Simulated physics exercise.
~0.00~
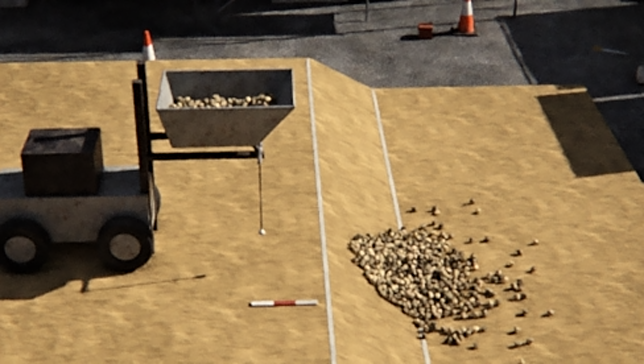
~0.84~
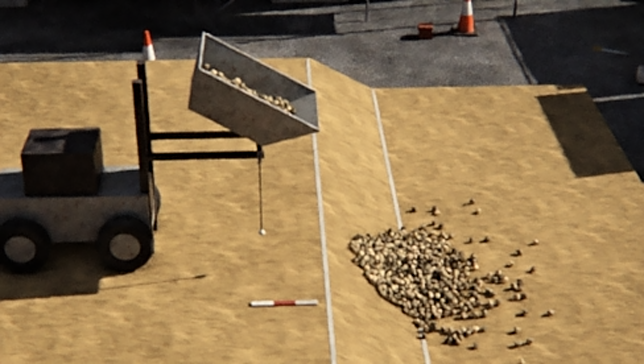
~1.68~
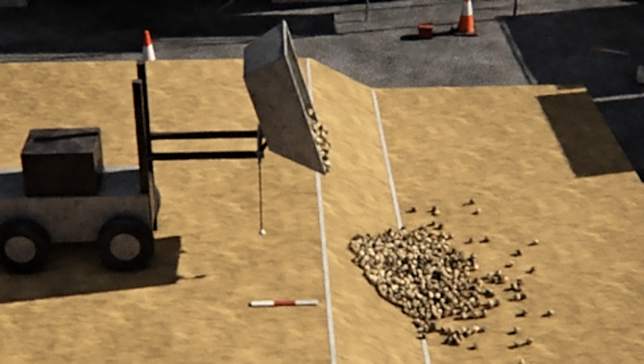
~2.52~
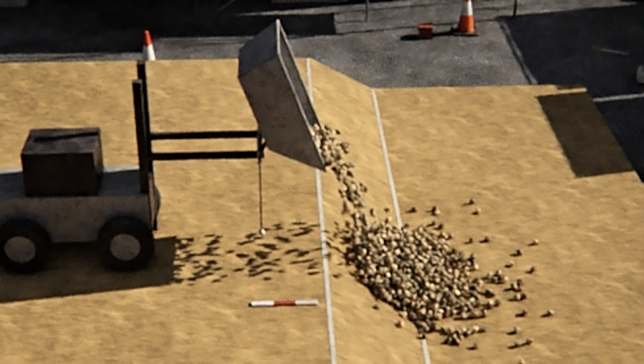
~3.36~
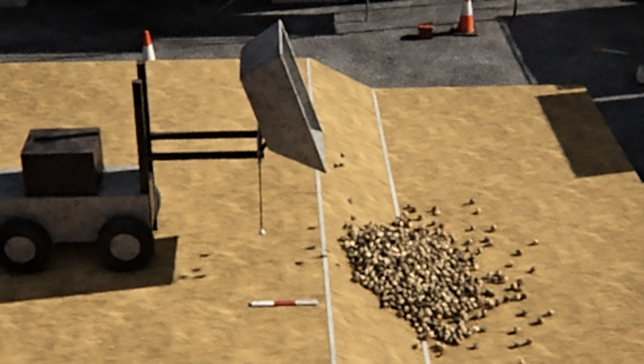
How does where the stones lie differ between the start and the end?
At the start some of the stones are up in the skip and the rest lie in a heap across the lower slope and its foot. By the end the skip's stones have joined that heap, so the stones as a whole lie lower and further to the right.
